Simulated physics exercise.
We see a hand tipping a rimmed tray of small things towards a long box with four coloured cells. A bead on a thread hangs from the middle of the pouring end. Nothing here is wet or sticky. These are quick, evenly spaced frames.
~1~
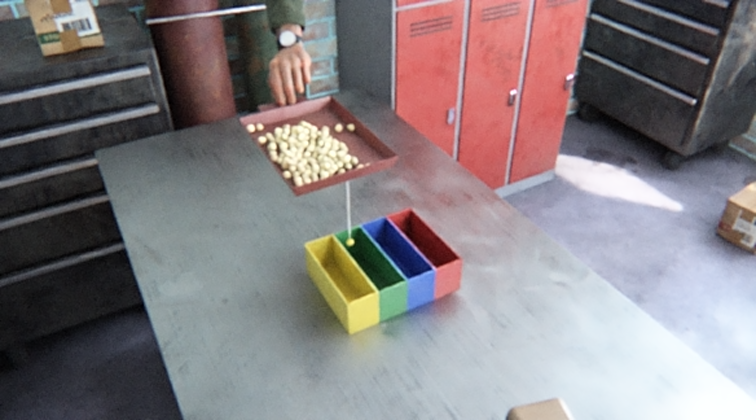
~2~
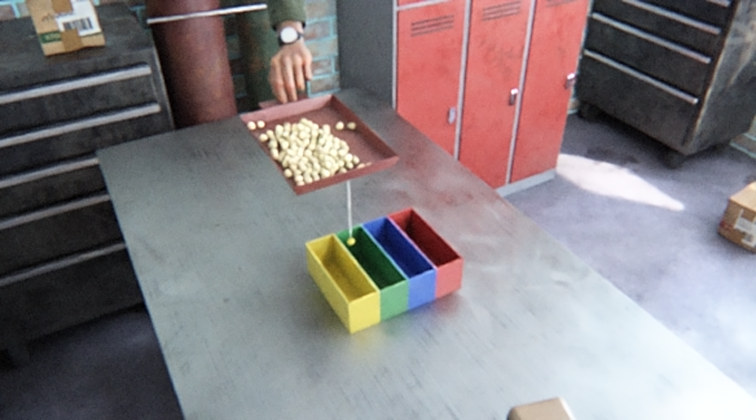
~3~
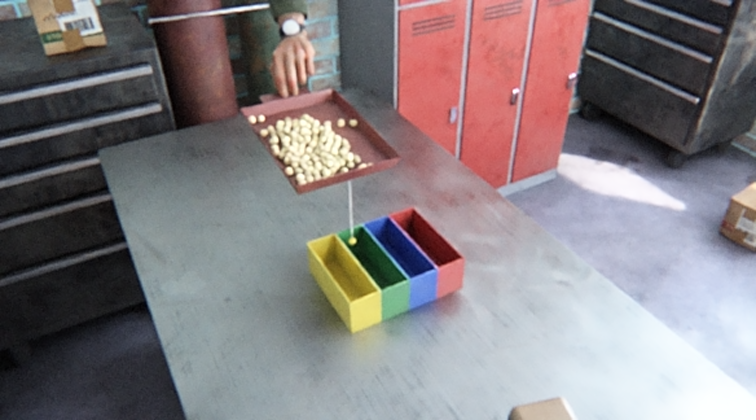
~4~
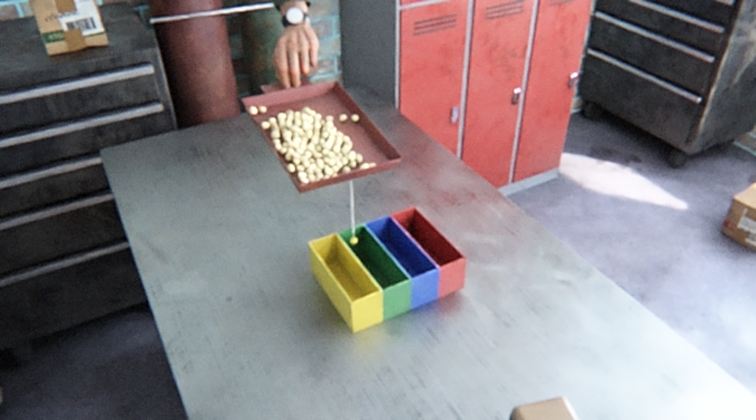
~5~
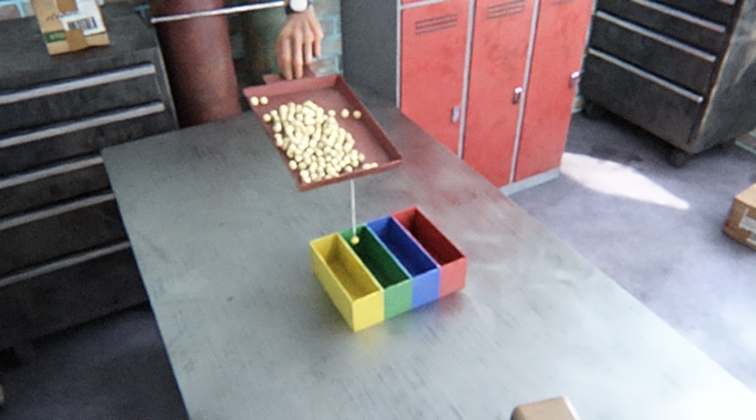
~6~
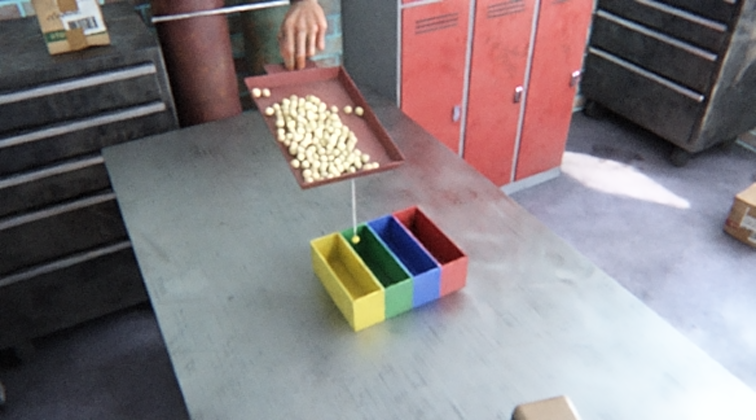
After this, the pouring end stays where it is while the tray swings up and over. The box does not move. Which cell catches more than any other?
Most goes to the blue cell.
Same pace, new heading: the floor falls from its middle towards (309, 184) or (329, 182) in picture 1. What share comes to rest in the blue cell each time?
First some 0, then 0 per cent.
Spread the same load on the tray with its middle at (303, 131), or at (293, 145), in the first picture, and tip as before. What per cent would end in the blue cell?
The first gives 50 %, the second 50 %.
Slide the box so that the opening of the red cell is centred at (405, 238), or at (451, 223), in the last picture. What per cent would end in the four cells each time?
First some 90, then 90 per cent.
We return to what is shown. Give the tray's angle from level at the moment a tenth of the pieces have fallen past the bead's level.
Around 75° of tilt.
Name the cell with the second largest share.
The runner-up: The green cell.
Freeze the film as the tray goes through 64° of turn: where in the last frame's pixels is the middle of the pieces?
Near (362, 158).
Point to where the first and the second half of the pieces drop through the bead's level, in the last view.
First near (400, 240), later near (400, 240).
Soon, tray tipped steeply; nearly all on the tray; a stray few in the blue cell; a small part falling or outside the box.
A while on, tray tipped past a quarter turn; a stray few on the tray; about a third in the blue cell; about a quarter in the green cell; a small part in the red cell; a small part in the yellow cell; a small part falling or outside the box.
Towards the end, tray tipped past a quarter turn; about half in the blue cell; about a third in the green cell; a small part in the red cell; a small part in the yellow cell; a stray few falling or outside the box.
Finally, tray tipped past a quarter turn; about half in the blue cell; about a third in the green cell; a small part in the red cell; a small part in the yellow cell; a stray few outside the box.
